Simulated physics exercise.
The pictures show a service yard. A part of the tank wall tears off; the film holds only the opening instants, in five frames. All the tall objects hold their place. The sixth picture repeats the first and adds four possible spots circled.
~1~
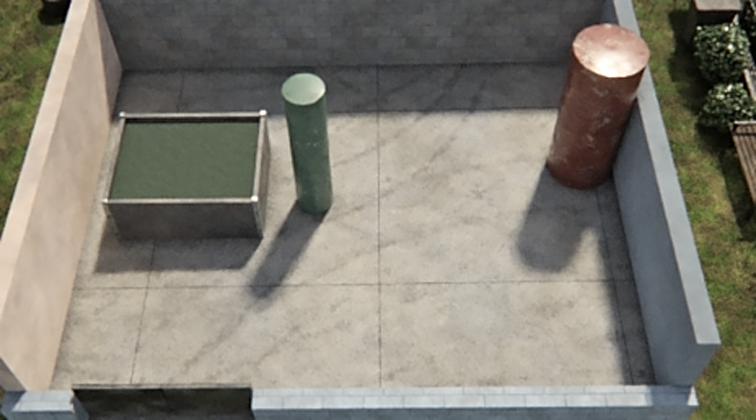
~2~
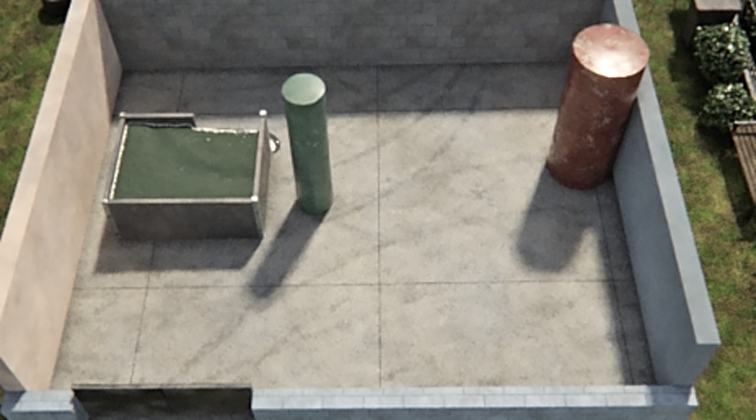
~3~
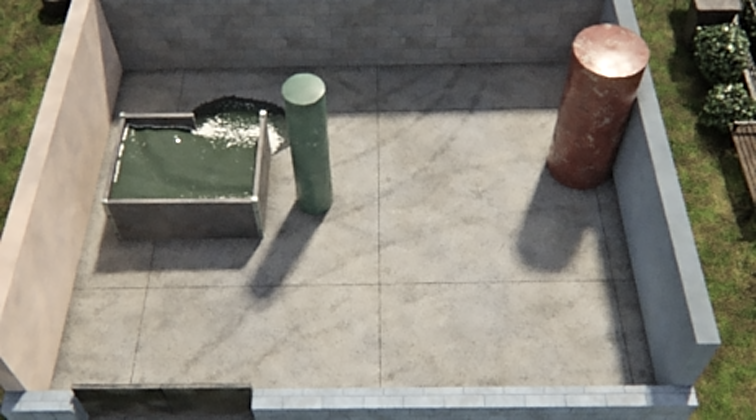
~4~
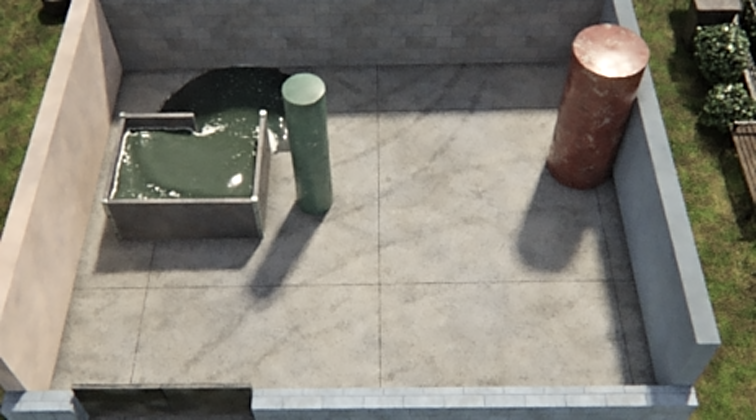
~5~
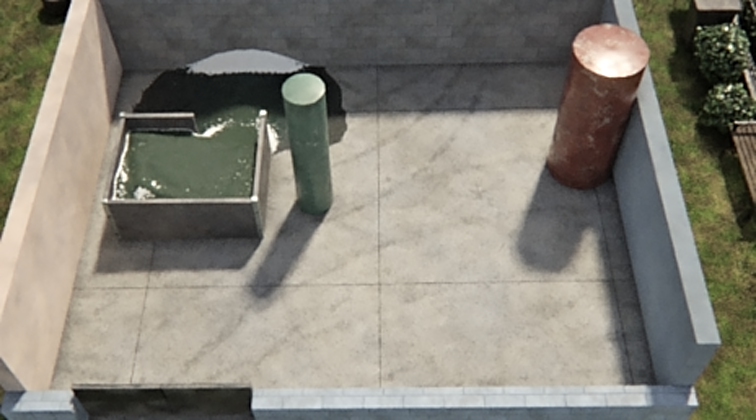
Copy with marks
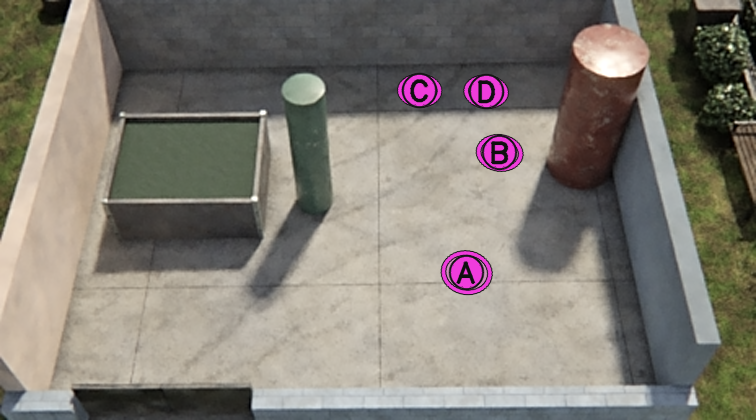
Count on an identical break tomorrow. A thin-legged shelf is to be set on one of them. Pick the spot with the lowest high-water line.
Go for A.
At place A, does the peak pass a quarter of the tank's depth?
No, it does not.
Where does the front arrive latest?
A.
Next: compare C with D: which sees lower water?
Place C.
In magenta, A at (466, 272); B at (499, 152); C at (419, 90); D at (486, 91).
With A, the water peaks at about 8 % of the depth that stood in the tank.
With B, the water peaks at about 18 % of the depth that stood in the tank.
With C, the water peaks at about 15 % of the depth that stood in the tank.
With D, the water peaks at about 24 % of the depth that stood in the tank.
